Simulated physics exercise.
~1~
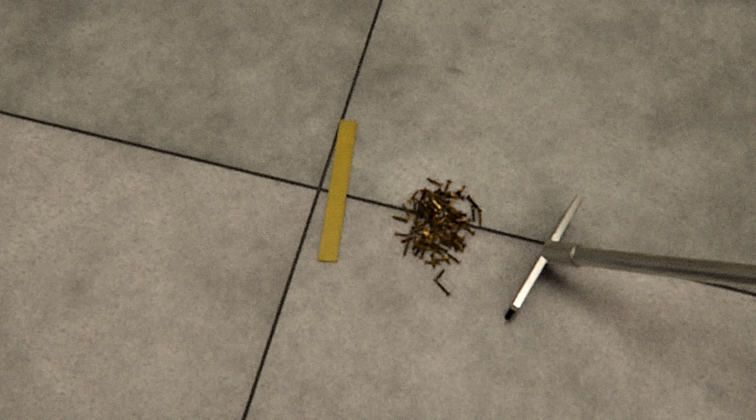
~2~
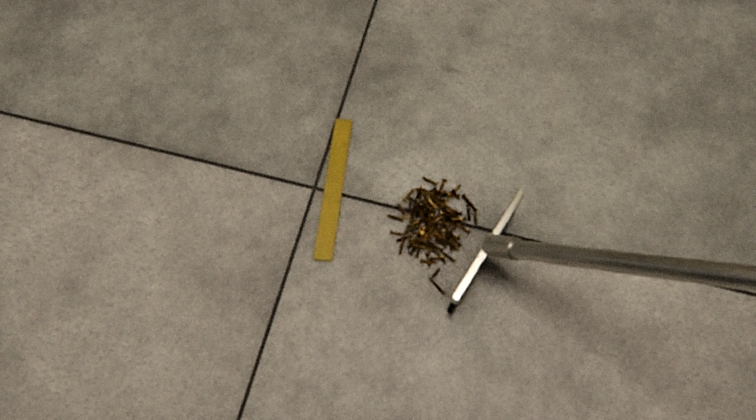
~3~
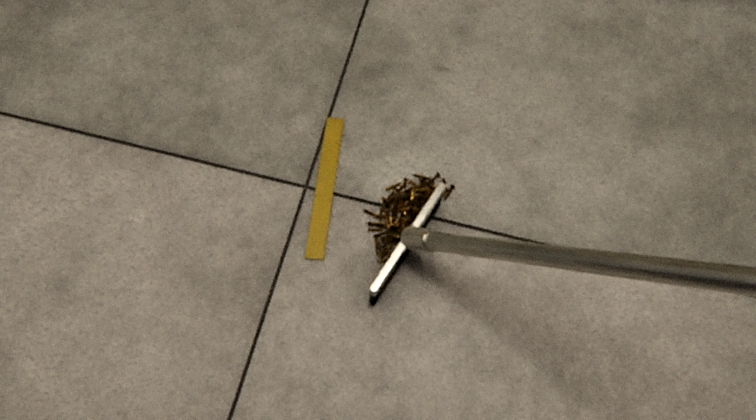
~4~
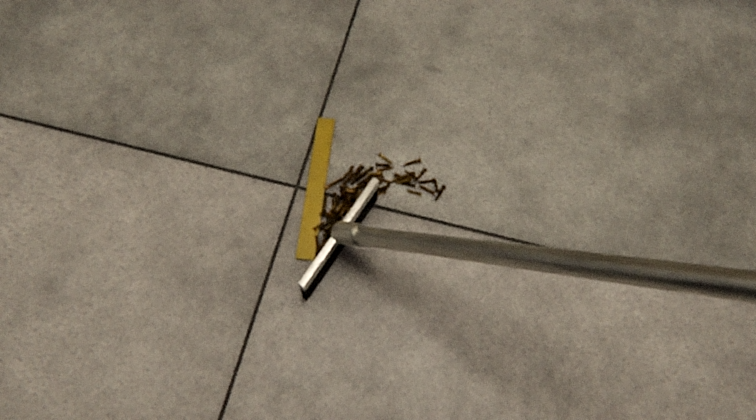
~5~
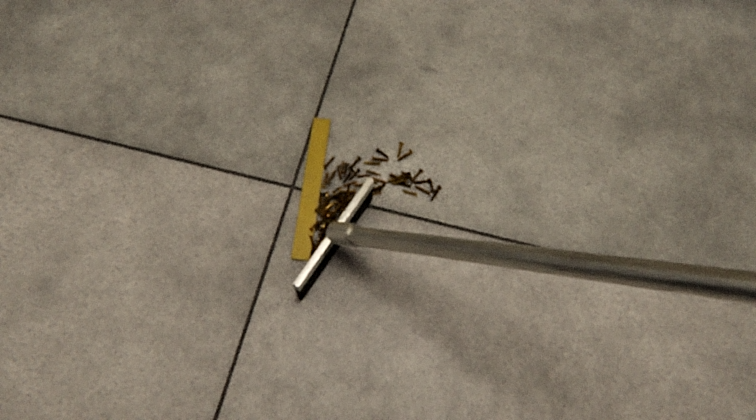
On a grey tiled floor, a long-handled squeegee slid left into a small heap of brass-coloured screws and pushed it toward a fixed yellow strip, some spilling around the blade's upper end, then stopped with the screws scattered just short of the strip.
